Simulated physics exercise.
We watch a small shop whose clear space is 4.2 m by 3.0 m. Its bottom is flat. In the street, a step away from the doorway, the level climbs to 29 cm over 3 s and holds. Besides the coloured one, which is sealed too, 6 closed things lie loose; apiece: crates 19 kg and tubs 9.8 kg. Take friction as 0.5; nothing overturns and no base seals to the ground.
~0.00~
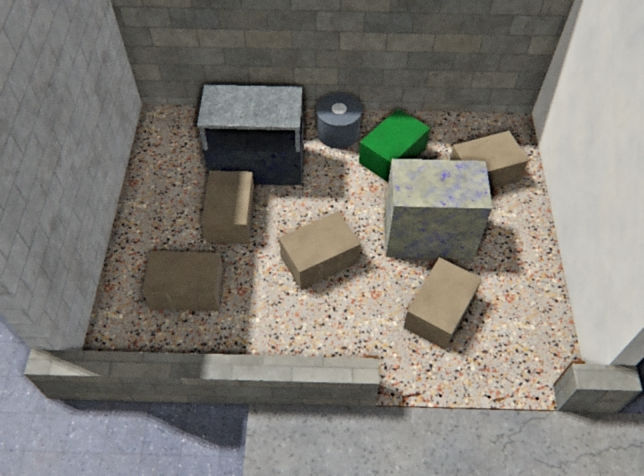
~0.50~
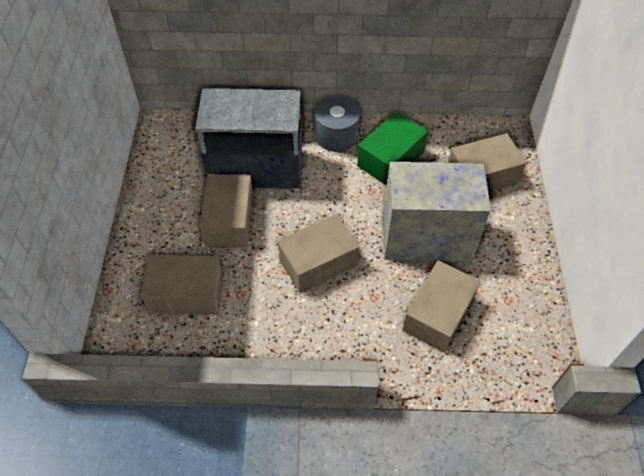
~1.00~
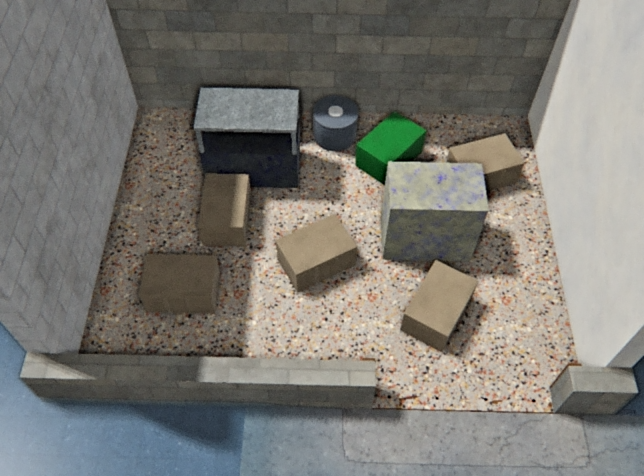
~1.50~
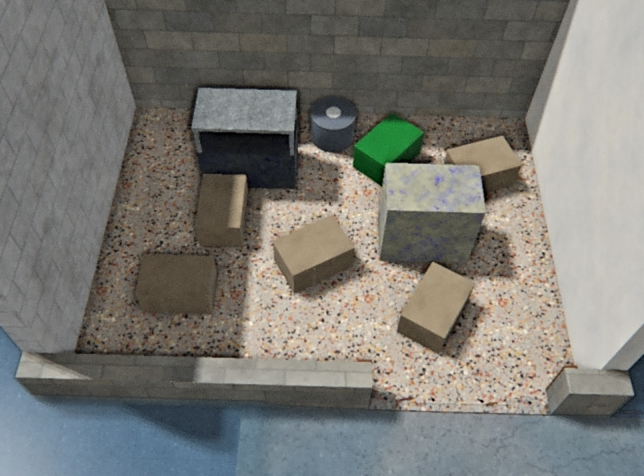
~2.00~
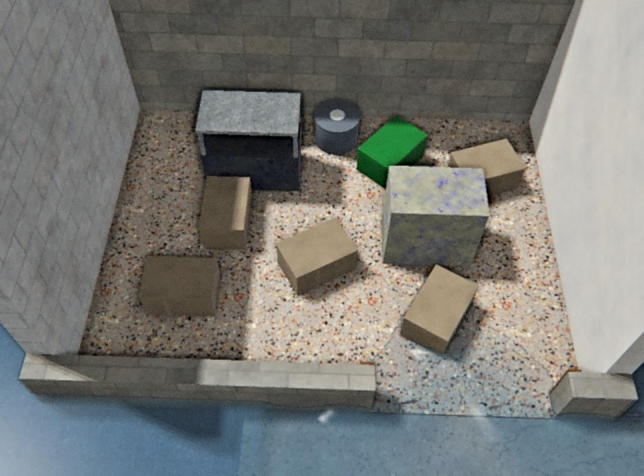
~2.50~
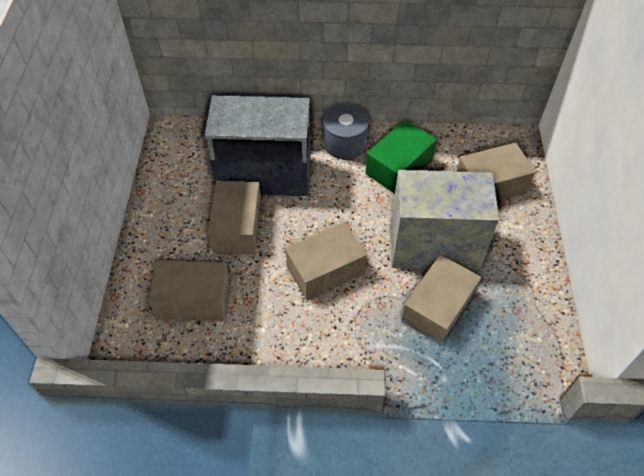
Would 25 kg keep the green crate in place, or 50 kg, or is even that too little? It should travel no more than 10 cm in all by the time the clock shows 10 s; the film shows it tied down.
I expect that neither weight holds it.
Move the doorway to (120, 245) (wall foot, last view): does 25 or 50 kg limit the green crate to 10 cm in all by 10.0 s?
Then neither weight holds it.
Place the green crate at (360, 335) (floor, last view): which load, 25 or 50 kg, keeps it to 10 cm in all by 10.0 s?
Neither is enough.
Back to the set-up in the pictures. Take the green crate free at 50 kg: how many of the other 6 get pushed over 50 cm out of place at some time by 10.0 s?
That makes 6.
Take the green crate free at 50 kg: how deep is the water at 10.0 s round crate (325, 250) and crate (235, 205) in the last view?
About 22 and 26 cm.
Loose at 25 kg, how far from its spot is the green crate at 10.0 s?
Roughly 200 cm.
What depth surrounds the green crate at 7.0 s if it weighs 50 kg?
About 13 cm.
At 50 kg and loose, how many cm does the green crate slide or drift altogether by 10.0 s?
About 40 cm.
After 3.5 s the green crate would be 0 cm from its start with 25 kg and 0 cm from its start with 50 kg; 0 cm of water round it then.
After 4.5 s the green crate would be 2 cm from its start with 25 kg and 0 cm from its start with 50 kg; 2 cm of water round it then.
After 7.0 s the green crate would be 93 cm from its start with 25 kg and 23 cm from its start with 50 kg; 13 cm of water round it then.
After 10.0 s the green crate would be 214 cm from its start with 25 kg and 35 cm from its start with 50 kg; 18 cm of water round it then.
